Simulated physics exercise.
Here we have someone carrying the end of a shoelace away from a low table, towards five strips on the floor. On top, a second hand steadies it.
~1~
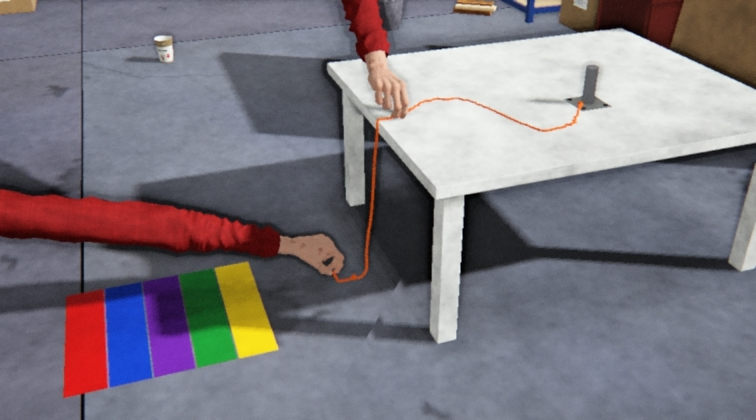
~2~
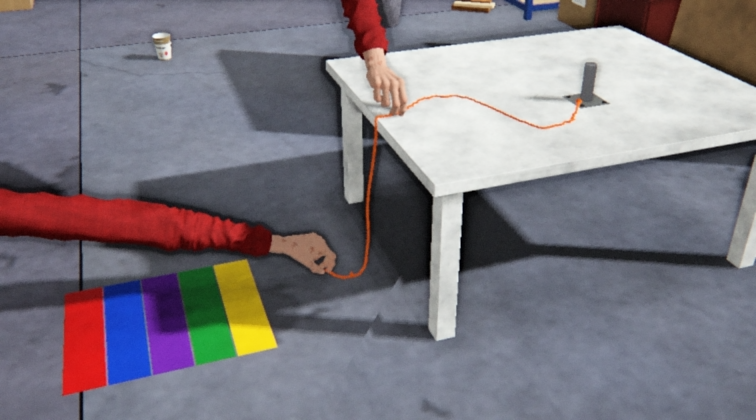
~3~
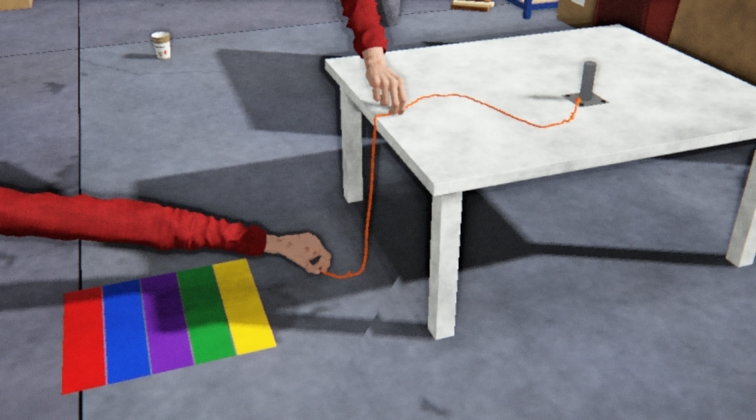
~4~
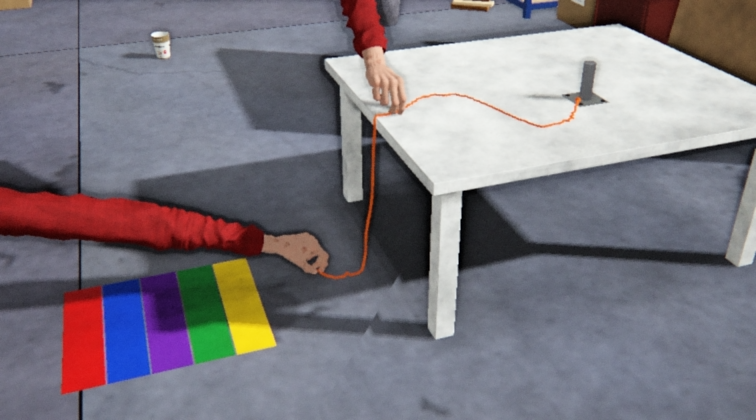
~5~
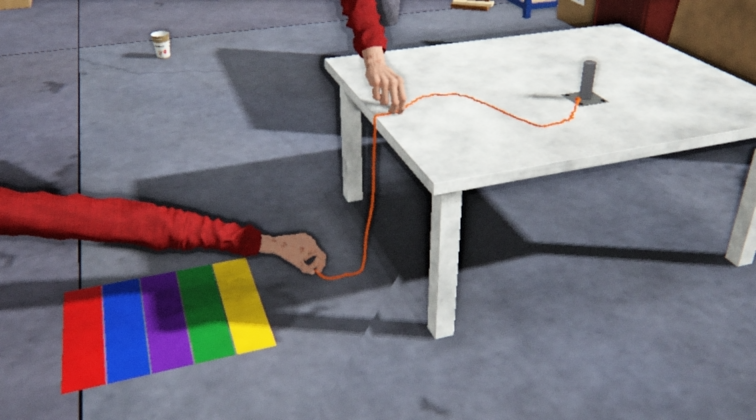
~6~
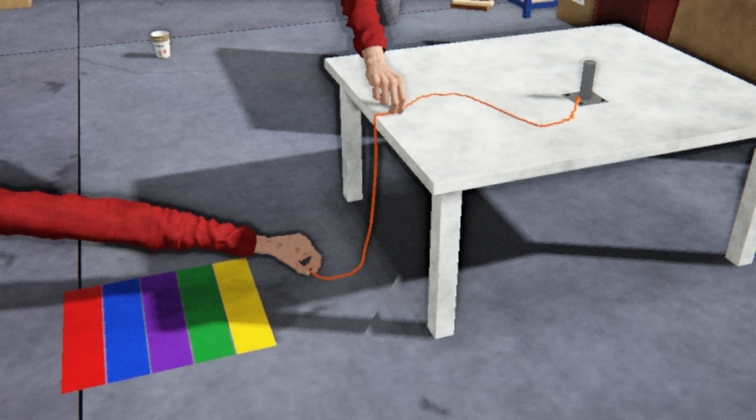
A hand holding the end of an orange cord inches left beside coloured floor strips, another hand resting on the white table.
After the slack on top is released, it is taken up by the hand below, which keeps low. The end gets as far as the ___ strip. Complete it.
The end gets as far as the red strip.
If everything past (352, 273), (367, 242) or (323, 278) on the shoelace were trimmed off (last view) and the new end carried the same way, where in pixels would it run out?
Estimated positions in order: (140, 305); (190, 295); (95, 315).
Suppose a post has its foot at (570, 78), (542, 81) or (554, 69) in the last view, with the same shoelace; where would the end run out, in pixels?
Near (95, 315), (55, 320) and (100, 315).
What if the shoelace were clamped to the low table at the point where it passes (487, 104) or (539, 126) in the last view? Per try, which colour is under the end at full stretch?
First try purple, second try blue.
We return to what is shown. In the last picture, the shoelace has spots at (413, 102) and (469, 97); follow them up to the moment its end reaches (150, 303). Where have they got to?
Around (365, 177) and around (395, 120).
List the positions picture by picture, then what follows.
In the first picture, end (334, 271); yellow (253, 335); green (213, 344); purple (172, 353); blue (129, 362); red (85, 372).
In the second picture, end (325, 270); shoelace through (574, 117) (518, 120) (454, 96) (396, 114) (370, 183) (367, 252).
In the third picture, end (321, 270).
In the fourth picture, end (318, 270); shoelace through (573, 115) (517, 118) (453, 94) (395, 113) (372, 181) (366, 250).
In the fifth picture, end (316, 270).
In the sixth picture, end (311, 271); shoelace through (573, 115) (517, 118) (453, 94) (395, 112) (375, 180) (365, 250).
Soon after, end near (150, 303); over purple.
Then, end near (102, 313); over blue.
At full stretch, end near (74, 319); over red. Over red.
